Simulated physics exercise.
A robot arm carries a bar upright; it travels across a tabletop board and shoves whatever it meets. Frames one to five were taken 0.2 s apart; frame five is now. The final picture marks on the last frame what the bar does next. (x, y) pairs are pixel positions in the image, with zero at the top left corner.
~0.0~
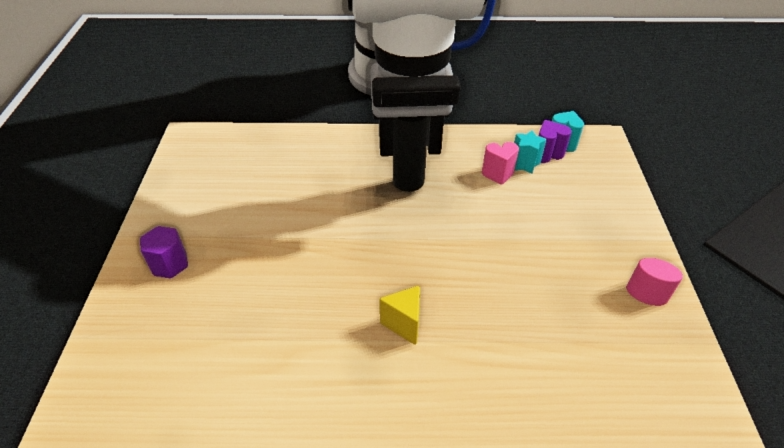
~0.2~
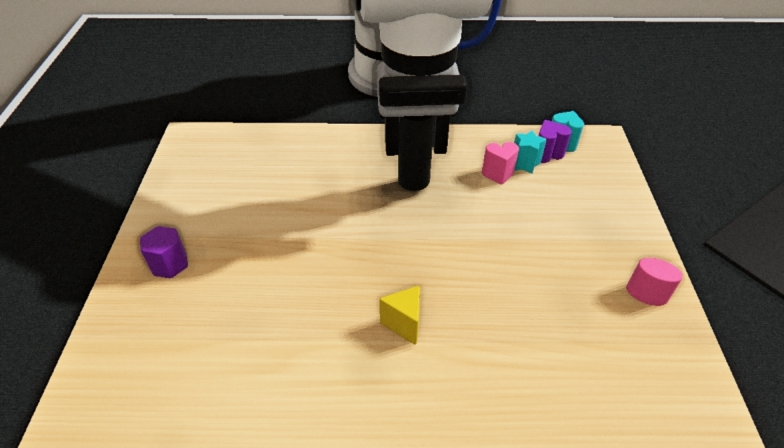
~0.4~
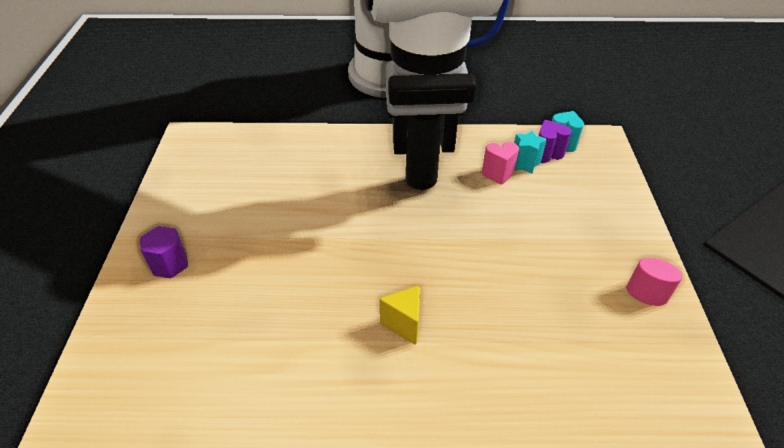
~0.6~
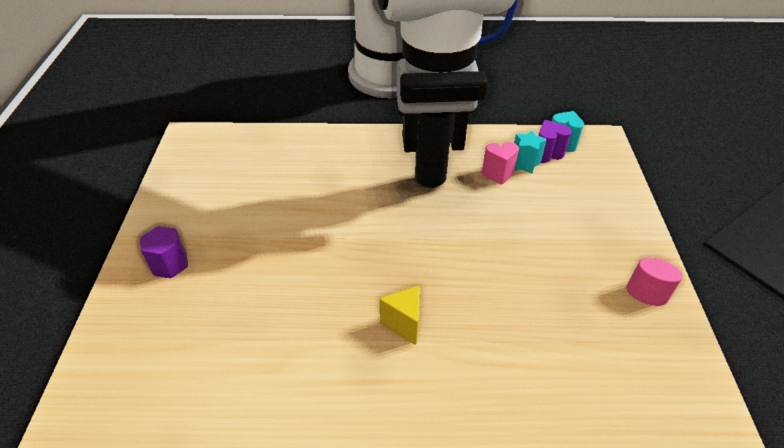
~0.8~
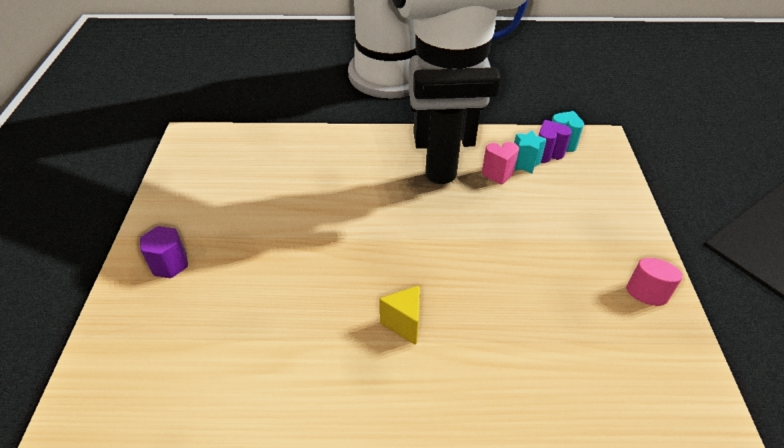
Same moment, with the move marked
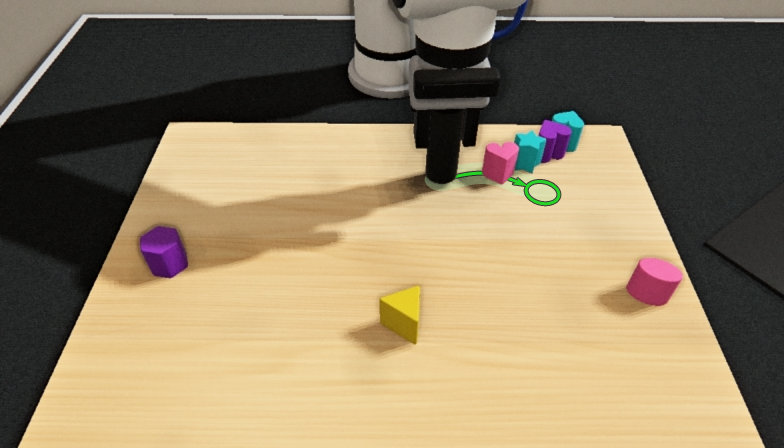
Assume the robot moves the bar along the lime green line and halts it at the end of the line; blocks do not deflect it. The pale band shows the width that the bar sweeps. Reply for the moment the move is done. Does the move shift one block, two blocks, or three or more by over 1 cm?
I expect two blocks to move.
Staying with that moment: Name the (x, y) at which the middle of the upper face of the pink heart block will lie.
If I read the scene right, the answer is (578, 179).
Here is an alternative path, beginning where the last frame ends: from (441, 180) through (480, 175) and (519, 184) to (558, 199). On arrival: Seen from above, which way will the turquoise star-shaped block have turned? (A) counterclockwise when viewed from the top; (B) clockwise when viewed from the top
The correct letter is A.
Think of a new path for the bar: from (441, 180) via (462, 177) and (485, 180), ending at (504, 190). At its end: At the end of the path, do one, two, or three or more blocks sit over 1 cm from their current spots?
I'm going with two.
The drawn path runs from (441, 180) via (474, 173) and (509, 179), ending at (543, 192).
The first path, step by step. One third of the way, bar at (475, 167); pink heart block at (511, 150), turned 10° clockwise; turquoise star-shaped block at (536, 141).
Two thirds of the way, bar at (511, 173); pink heart block at (544, 163), turned 60° clockwise; turquoise star-shaped block at (555, 149), turned 100° anticlockwise; purple heart block at (556, 128).
At the end, bar at (544, 186); pink heart block at (578, 179), turned 80° clockwise; turquoise star-shaped block at (565, 151), turned 155° anticlockwise; purple heart block at (556, 128).
